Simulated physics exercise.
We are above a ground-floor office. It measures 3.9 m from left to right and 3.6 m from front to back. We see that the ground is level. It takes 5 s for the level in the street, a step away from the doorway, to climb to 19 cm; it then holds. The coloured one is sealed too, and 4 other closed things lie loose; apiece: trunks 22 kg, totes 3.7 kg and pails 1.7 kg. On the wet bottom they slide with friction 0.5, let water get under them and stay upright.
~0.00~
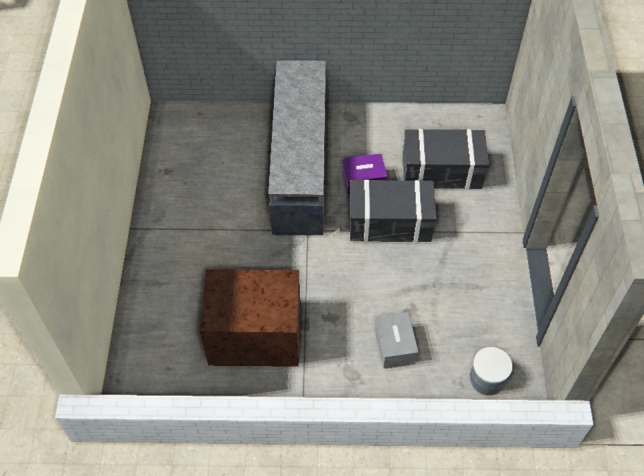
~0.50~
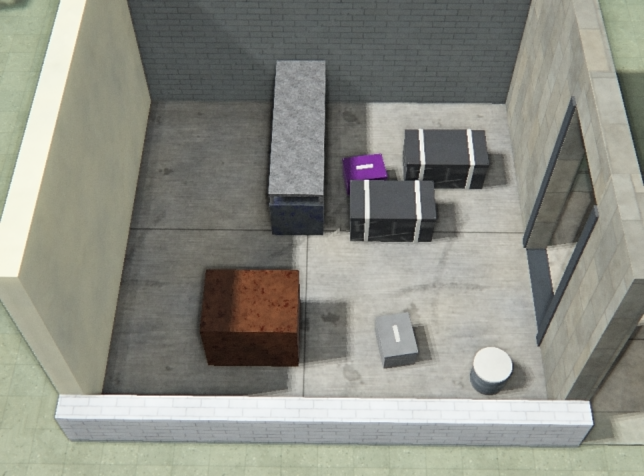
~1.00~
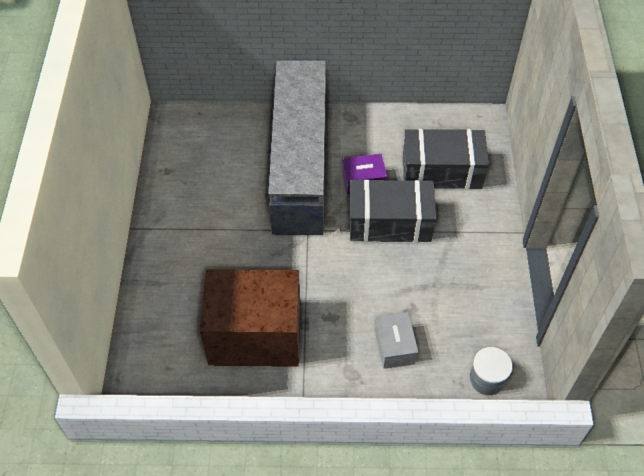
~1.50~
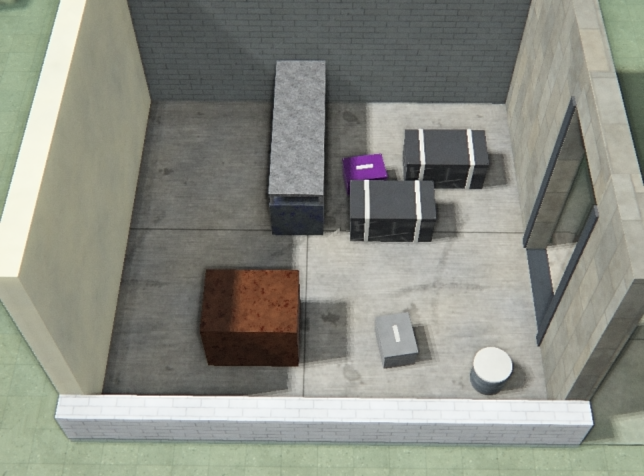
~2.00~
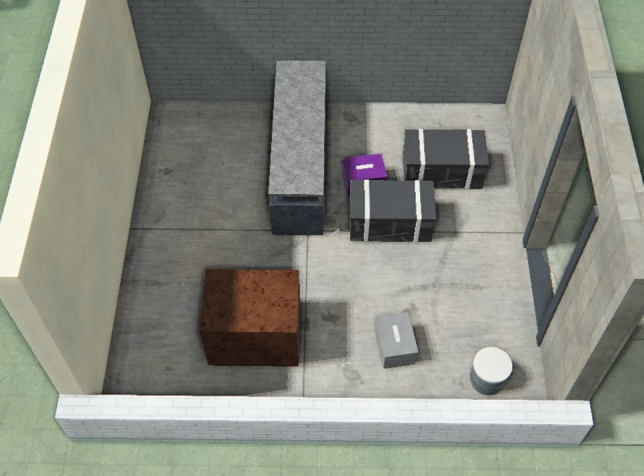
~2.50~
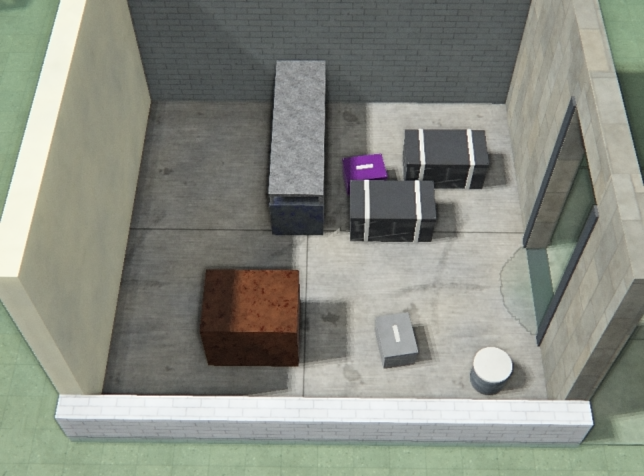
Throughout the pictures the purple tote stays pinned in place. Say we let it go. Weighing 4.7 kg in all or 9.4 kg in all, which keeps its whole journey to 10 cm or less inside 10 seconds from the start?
I would say only the heavier one.
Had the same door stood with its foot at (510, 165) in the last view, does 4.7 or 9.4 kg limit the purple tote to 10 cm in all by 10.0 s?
Lab note: Both masses insufficient.
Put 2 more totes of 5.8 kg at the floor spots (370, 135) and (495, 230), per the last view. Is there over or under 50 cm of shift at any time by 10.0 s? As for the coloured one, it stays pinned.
Below, below.
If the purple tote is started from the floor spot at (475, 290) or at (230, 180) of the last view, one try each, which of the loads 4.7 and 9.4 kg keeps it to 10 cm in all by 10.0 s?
Respectively, neither option succeeds and the light option succeeds.
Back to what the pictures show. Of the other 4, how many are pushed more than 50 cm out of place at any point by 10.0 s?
The number is 1.
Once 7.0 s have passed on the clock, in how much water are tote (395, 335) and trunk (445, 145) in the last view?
Roughly 4 and 3 cm.
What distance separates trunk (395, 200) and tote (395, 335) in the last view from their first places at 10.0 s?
In turn: 20 cm, 200 cm.
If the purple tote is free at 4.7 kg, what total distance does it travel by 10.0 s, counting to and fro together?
Path length near 40 cm.
After 3.5 s the purple tote would be 0 cm from its start with 4.7 kg and 0 cm from its start with 9.4 kg; 0 cm of water round it then.
After 4.5 s the purple tote would be 0 cm from its start with 4.7 kg and 0 cm from its start with 9.4 kg; 0 cm of water round it then.
After 7.0 s the purple tote would be 10 cm from its start with 4.7 kg and 0 cm from its start with 9.4 kg; 3 cm of water round it then.
After 10.0 s the purple tote would be 39 cm from its start with 4.7 kg and 0 cm from its start with 9.4 kg; 4 cm of water round it then.
